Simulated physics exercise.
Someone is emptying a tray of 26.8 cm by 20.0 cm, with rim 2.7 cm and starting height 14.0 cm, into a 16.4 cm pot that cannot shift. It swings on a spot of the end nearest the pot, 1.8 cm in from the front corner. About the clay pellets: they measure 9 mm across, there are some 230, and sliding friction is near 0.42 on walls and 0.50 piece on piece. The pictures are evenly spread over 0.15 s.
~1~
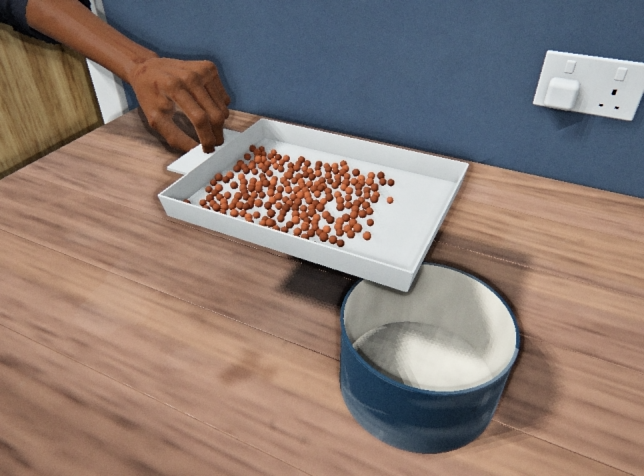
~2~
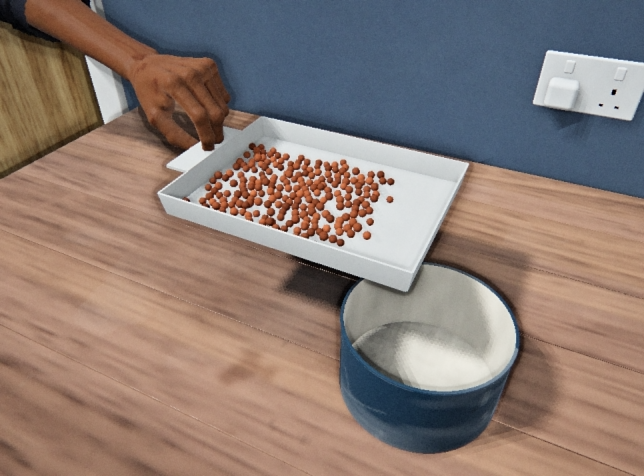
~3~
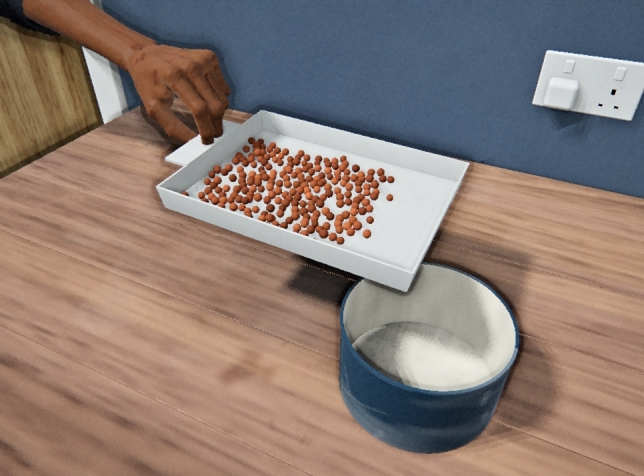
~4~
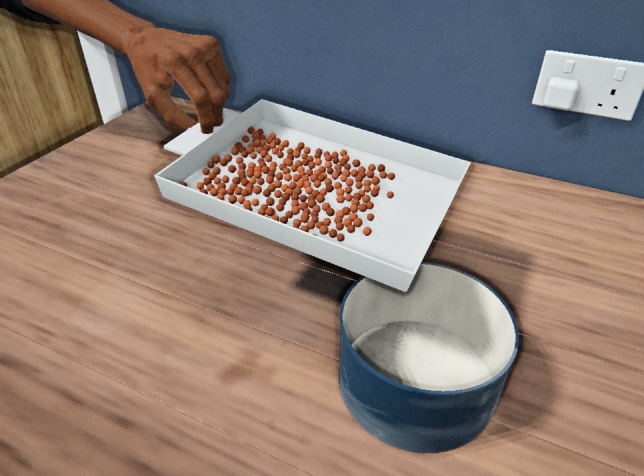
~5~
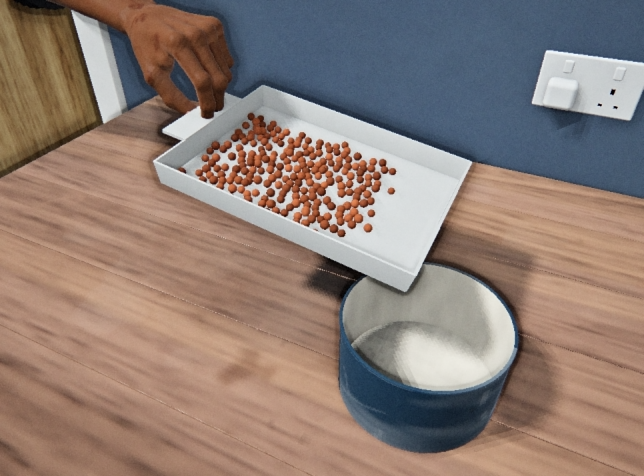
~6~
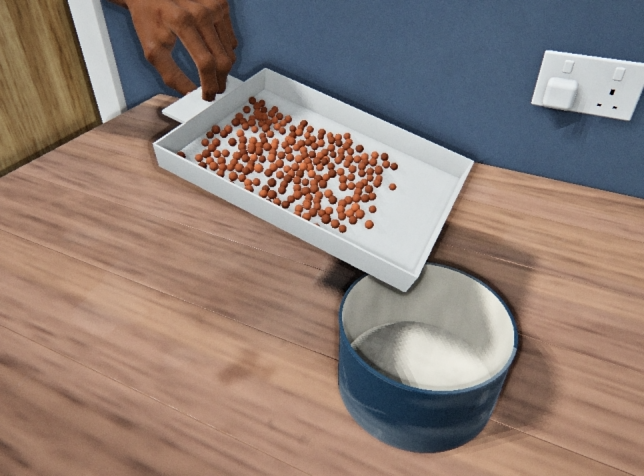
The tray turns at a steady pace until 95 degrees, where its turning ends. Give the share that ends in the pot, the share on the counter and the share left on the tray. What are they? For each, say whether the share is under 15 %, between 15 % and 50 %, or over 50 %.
Pot: Over 50 %; counter: Between 15 % and 50 %; left on the tray: Under 15 %.
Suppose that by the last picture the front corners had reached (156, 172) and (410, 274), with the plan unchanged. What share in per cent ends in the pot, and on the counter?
Pot 90; counter 5.
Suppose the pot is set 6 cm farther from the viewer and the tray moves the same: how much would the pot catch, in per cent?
Close to 65 per cent, then.
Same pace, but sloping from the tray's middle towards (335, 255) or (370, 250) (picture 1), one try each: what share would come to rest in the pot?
Estimate: Some 65 % and some 90 % respectively.
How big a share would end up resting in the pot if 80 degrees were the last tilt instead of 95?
It would be near 45 per cent.
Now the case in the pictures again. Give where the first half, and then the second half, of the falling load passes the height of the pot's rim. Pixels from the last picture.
It passes about (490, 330) first and (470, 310) afterwards.
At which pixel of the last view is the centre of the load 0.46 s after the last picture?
Around (452, 243).
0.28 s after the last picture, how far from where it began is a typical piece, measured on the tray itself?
About 5 cm.
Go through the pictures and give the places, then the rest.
Tray tilt 0 degrees, front corners at (163, 194) and (410, 269); middle of the pieces at (293, 197); pot at (428, 319), in the first picture.
Tray tilt 1 degrees, front corners at (163, 192) and (410, 269); middle of the pieces at (293, 196), in the second picture.
Tray tilt 2 degrees, front corners at (162, 186) and (410, 269); middle of the pieces at (293, 192), in the third picture.
Tray tilt 5 degrees, front corners at (160, 175) and (411, 270), lowest corner right front; middle of the pieces at (293, 186), in the fourth picture.
Tray tilt 9 degrees, front corners at (159, 161) and (413, 271), lowest corner right front; middle of the pieces at (294, 177), in the fifth picture.
Tray tilt 14 degrees, front corners at (159, 144) and (414, 273), lowest corner right front; middle of the pieces at (295, 167); pot at (426, 318), in the sixth picture.
Then, 0.28 s after the last picture, tilt 55 degrees; the tray holds 100 %, the pot 0 %.
Then, 0.46 s after the last picture, tilt 81 degrees; the tray holds 95 %, the pot 0 %.
Then, 0.76 s after the last picture, tilt 95 degrees; the tray holds 25 %, the pot 50 %.
In the end, pot 70 %, counter 30 %, tray 0 %.
